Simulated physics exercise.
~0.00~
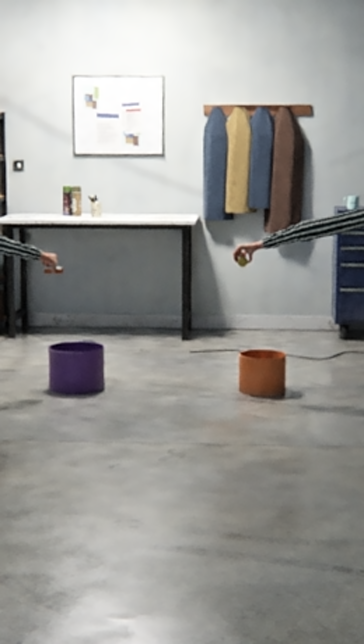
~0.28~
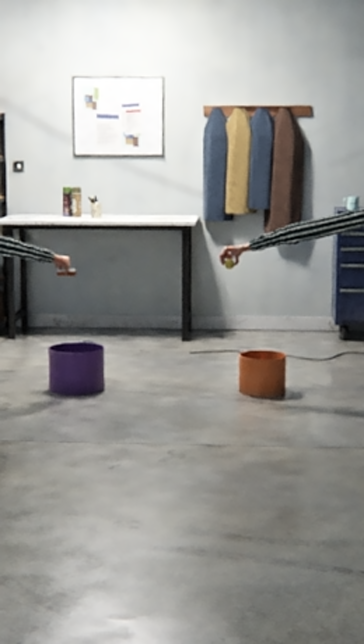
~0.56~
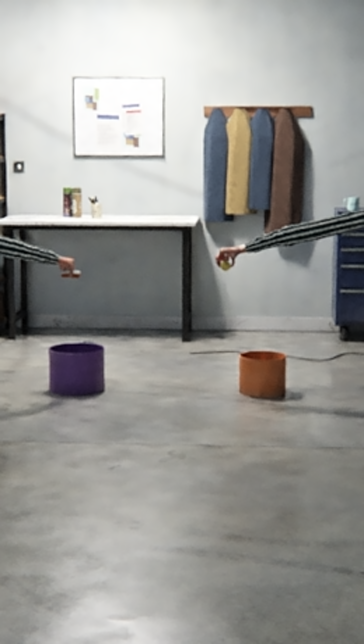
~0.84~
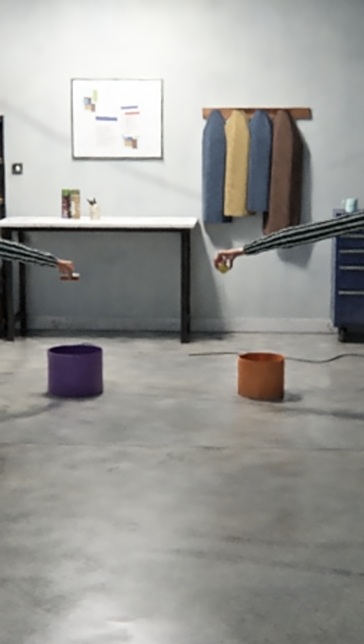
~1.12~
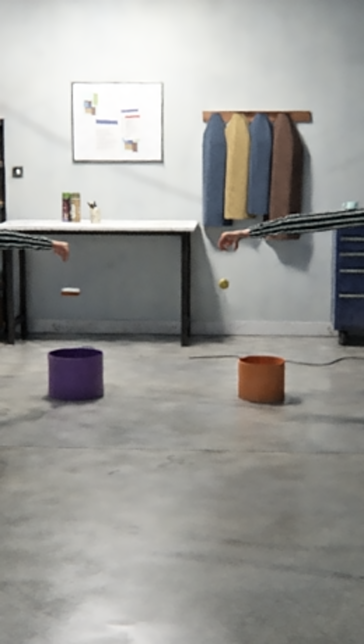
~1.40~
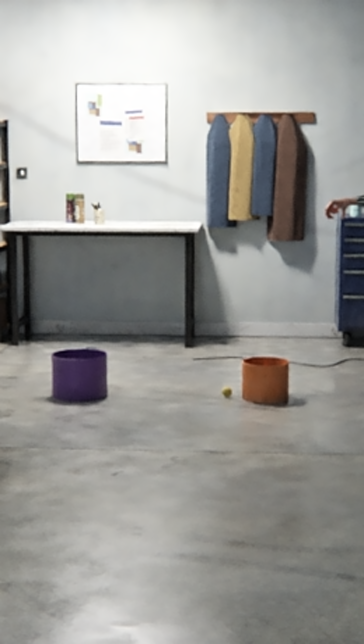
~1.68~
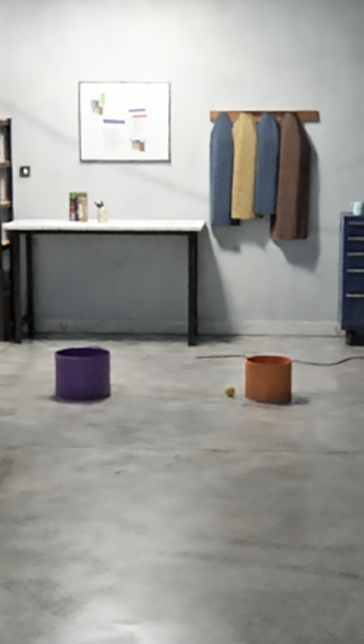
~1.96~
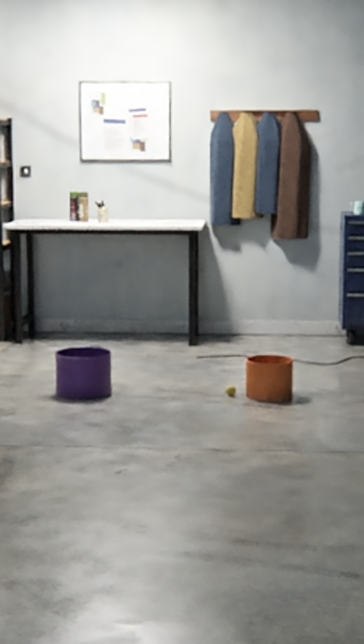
At first, two striped-sleeved arms reach in from opposite sides of a gray room, the left hand holding a small orange sponge and the right a yellow lemon, above a purple bucket and an orange one. The left hand eases a little to the right while the other shifts left, and both then hover almost still. Both hands let go, and the sponge and lemon drop as the arms draw back. The sponge disappears into the purple bucket. The lemon misses and ends up on the floor just left of the orange bucket, where it stays.
